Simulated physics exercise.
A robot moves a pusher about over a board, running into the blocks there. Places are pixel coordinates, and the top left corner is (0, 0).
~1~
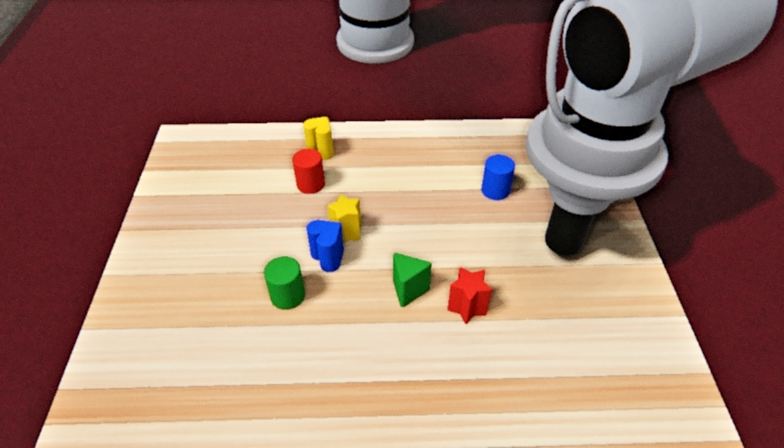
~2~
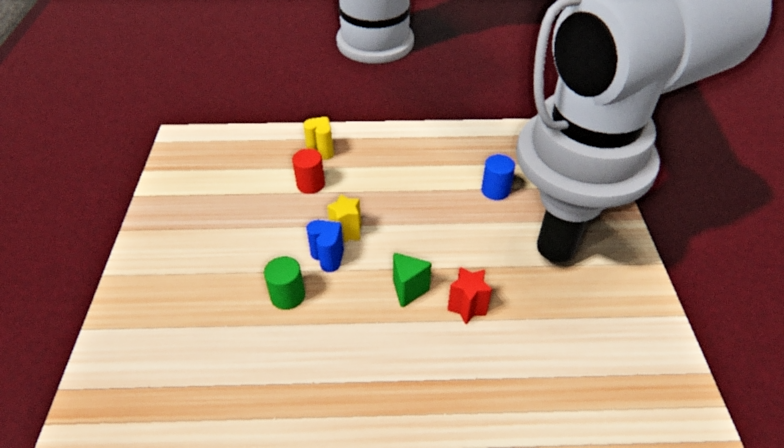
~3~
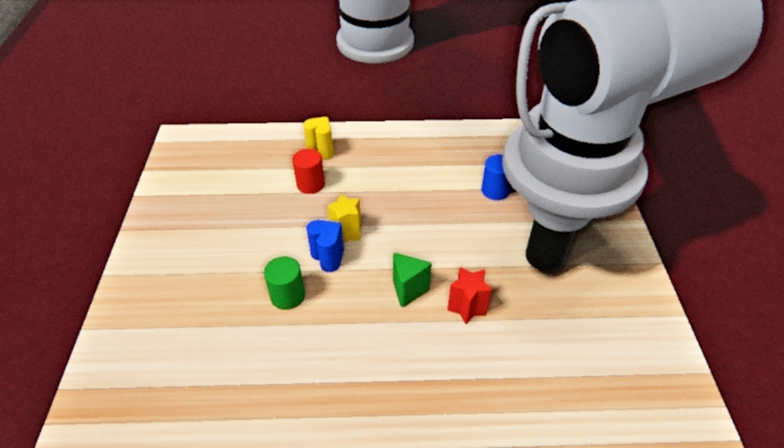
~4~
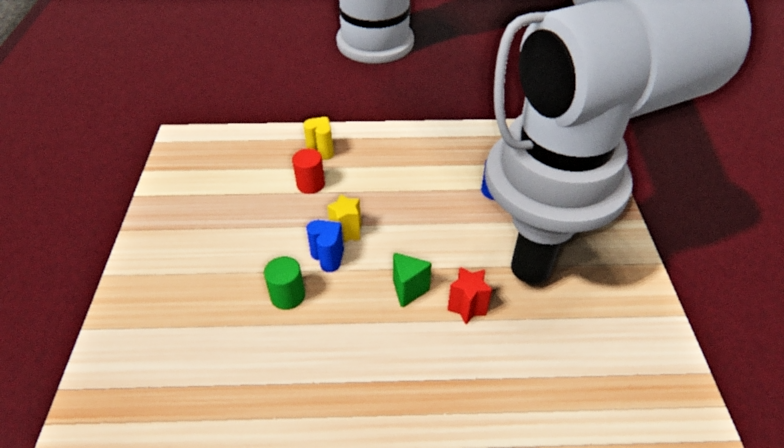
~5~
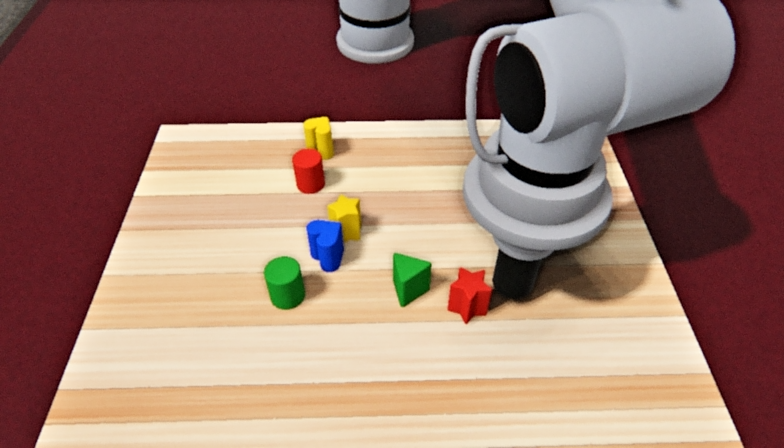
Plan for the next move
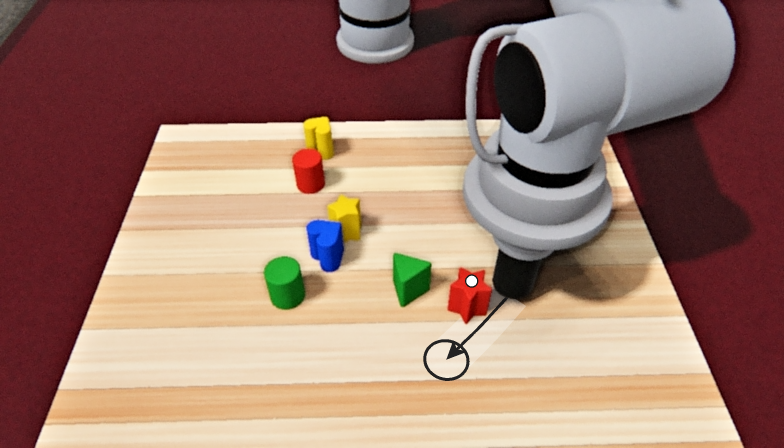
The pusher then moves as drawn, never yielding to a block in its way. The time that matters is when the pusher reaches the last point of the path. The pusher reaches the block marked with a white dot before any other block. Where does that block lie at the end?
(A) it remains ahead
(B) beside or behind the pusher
The answer is B.
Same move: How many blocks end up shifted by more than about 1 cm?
Displaced: One.
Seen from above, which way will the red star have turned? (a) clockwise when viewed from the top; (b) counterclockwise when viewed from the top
The answer is a.
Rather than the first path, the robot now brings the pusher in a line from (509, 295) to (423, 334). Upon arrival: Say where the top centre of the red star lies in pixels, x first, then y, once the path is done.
Roughly at (388, 313).
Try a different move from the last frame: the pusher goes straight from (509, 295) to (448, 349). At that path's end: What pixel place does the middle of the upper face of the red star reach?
I predict (427, 298).
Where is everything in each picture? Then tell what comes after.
In the first frame, pusher's lower end (563, 243); green three-sided block (409, 265); red star (472, 281).
In the second frame, pusher (555, 249); blocks still.
In the third frame, pusher (544, 258); blocks still.
In the fourth frame, pusher (530, 270); blocks still.
In the fifth frame, pusher (512, 284); green three-sided block (409, 265); red star (472, 281).
Drawn move, from (509, 295) directly to (446, 360); the dot is on the red star.
What follows on the original path. Halfway along, pusher (482, 316); red star (450, 289), turned 30° clockwise.
At the end, pusher (448, 349); green three-sided block still; red star (441, 294), turned 65° clockwise.
